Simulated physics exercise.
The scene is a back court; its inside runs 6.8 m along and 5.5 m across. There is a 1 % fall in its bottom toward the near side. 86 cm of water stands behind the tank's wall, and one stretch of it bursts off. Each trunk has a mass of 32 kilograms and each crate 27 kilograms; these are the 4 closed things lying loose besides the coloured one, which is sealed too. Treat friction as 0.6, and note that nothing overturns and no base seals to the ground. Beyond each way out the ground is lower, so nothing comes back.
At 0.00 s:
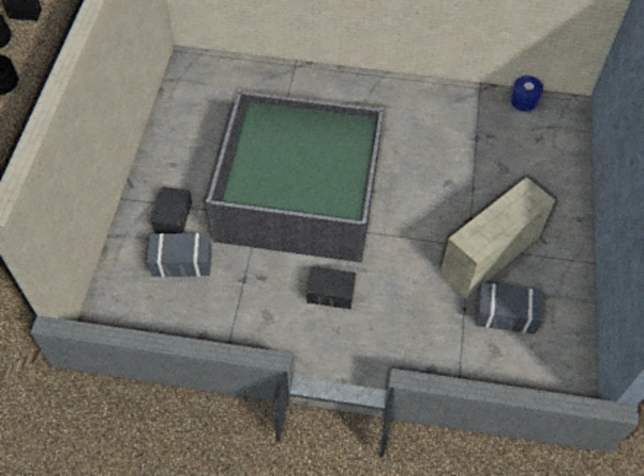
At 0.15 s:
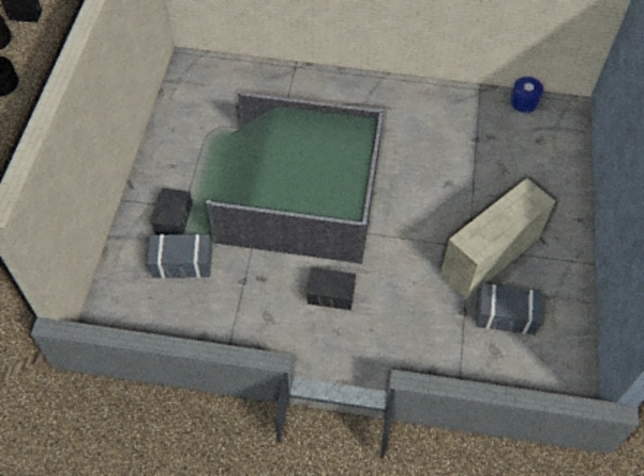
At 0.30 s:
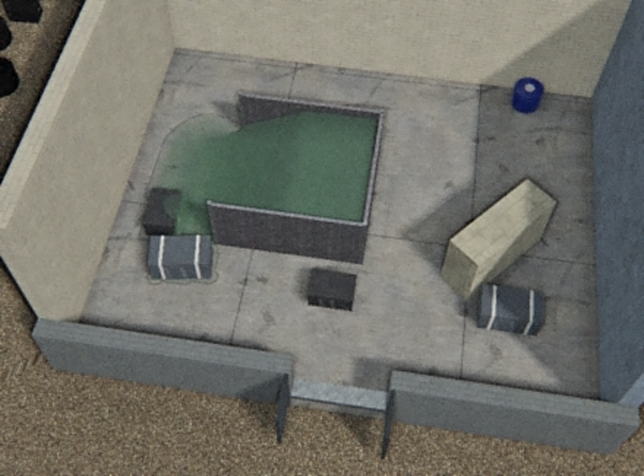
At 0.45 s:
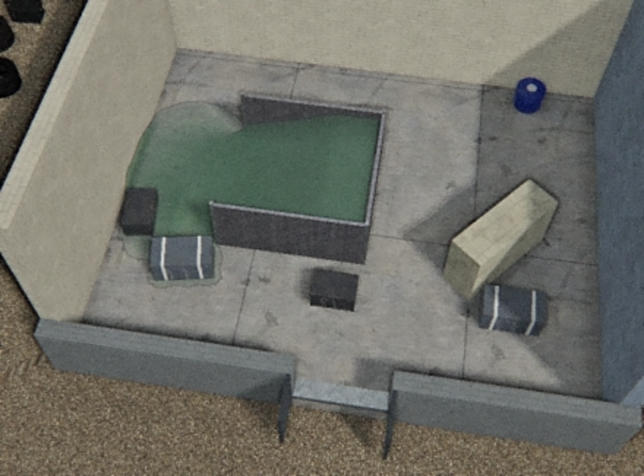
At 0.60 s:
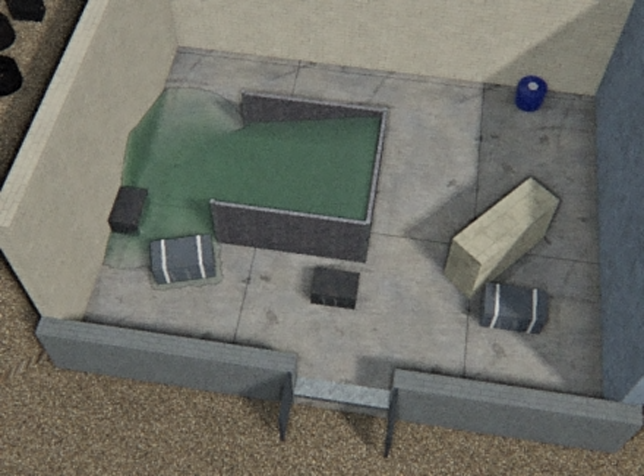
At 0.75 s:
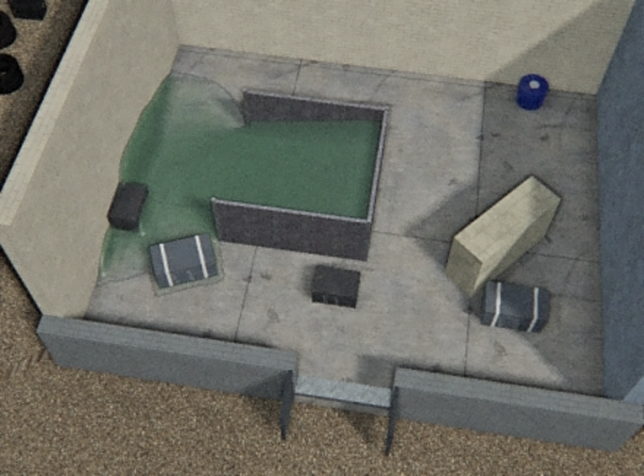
At first, green water fills a dark-walled square tank in a walled court, with boxes, a slanted pale block and a blue tub around it. The tank's left side gives way and water spreads left, pushing a dark box toward the left wall, while a white-striped box beside it turns slightly.
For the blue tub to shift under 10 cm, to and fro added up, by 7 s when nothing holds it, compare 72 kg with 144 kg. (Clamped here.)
Going by this, the lighter pick is adequate.
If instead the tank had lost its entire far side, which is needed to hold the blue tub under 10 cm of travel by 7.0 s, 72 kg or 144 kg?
In that case, it takes the heavy one.
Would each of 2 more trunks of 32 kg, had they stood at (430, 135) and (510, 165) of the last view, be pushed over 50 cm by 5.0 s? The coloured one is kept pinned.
Taking them as listed: Beyond and not beyond.
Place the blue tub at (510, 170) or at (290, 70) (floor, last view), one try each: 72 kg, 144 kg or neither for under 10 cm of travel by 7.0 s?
Try 1: Lesser mass sufficient. Try 2: Greater mass required.
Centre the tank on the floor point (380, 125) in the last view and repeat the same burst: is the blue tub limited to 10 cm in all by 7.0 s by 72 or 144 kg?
In that case the smaller load will do.
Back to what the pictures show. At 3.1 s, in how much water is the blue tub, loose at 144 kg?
Depth: Approx. 4 cm.
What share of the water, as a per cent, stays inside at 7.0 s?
Close to 96 in a hundred parts remain.
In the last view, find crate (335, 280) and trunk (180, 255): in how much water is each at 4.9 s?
Depth approx. 8 cm / 11 cm.
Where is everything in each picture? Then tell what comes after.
The blue tub at (529, 86) rests on the ground; 3.7 m2 under water; 0 of 5 have shifted, in the first frame.
The blue tub at (529, 87) rests on the ground; 4.9 m2 under water; 0 of 5 have shifted, in the second frame.
The blue tub at (530, 88) rests on the ground; 6.3 m2 under water; 1 of 5 have shifted, in the third frame.
The blue tub at (532, 88), on the bottom; 7.5 m2 under water; 1 of 5 have shifted, in the fourth frame.
The blue tub at (533, 86) rests on the ground; water covers 8.2 m2; 2 of 5 have shifted, in the fifth frame.
The blue tub at (534, 85), on the bottom; water covers 8.6 m2; 2 of 5 have shifted, in the sixth frame.
After 1.4 s the blue tub would be 0 cm from its start with 72 kg and 0 cm from its start with 144 kg; 0 cm of water round it then.
After 3.1 s the blue tub would be 0 cm from its start with 72 kg and 0 cm from its start with 144 kg; 4 cm of water round it then.
After 4.9 s the blue tub would be 0 cm from its start with 72 kg and 0 cm from its start with 144 kg; 9 cm of water round it then.
After 7.0 s the blue tub would be 0 cm from its start with 72 kg and 0 cm from its start with 144 kg; 11 cm of water round it then.
